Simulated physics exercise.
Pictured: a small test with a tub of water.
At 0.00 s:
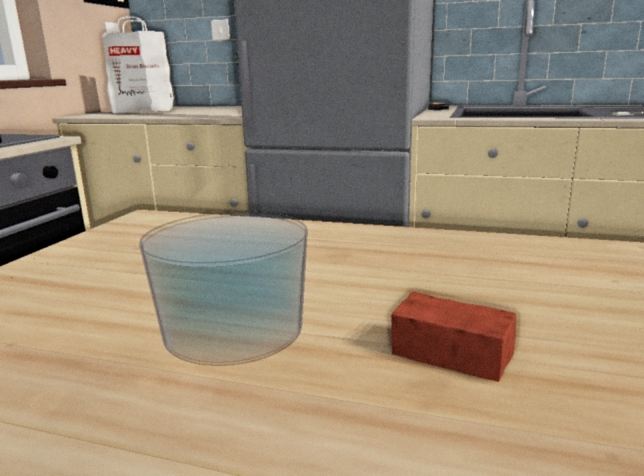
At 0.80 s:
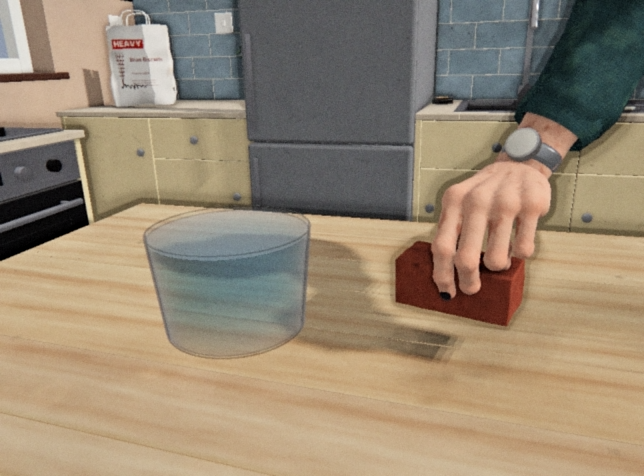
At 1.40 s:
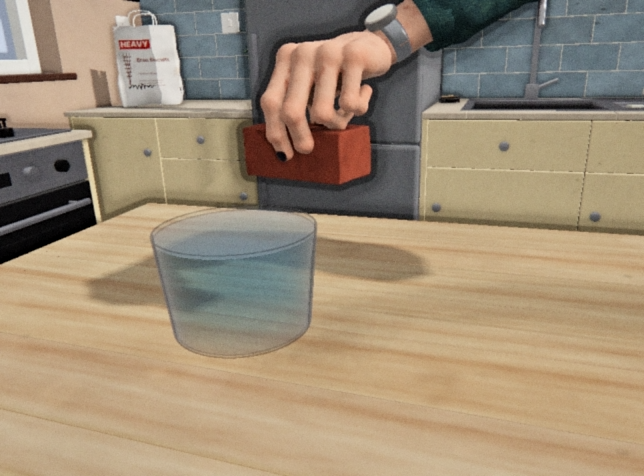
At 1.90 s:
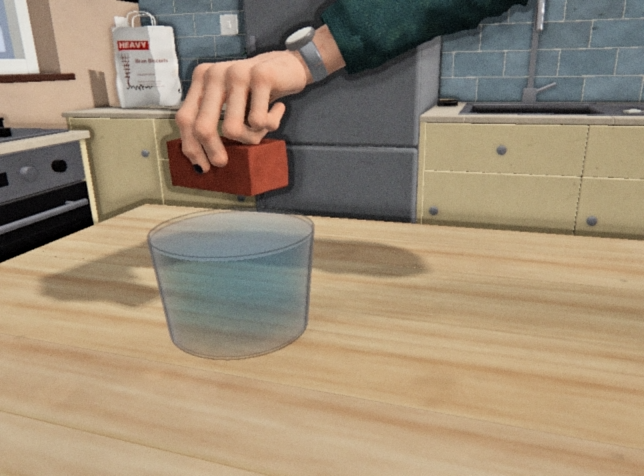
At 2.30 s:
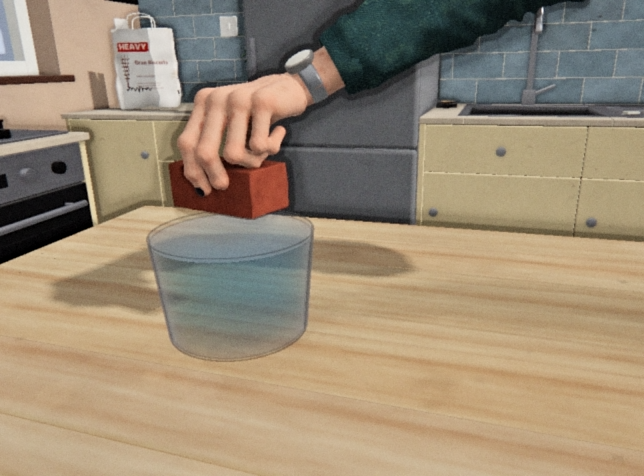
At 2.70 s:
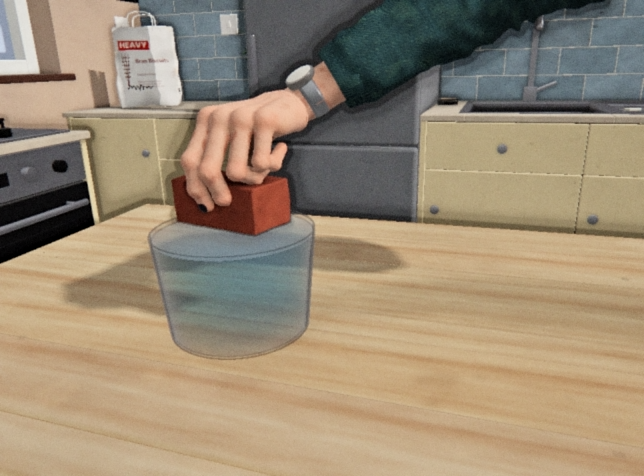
In the video, a hand picks up a reddish piece of brick from a wooden tabletop, carries it left over a clear tub nearly full of water, and lowers it to just above the surface.
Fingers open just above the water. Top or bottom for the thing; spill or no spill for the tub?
At the end, water: Goes under; tub: Spills.
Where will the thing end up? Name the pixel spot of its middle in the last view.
Roughly at (239, 301).
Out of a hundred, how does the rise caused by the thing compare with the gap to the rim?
Result: 240 per cent.
By 3.0 s, the piece of brick enters the water; the tub is full to the brim.
By 3.4 s, the piece of brick goes on down; the tub is full to the brim; it has run over.
By 5.0 s, the piece of brick has sunk; the tub is full to the brim; it has run over.
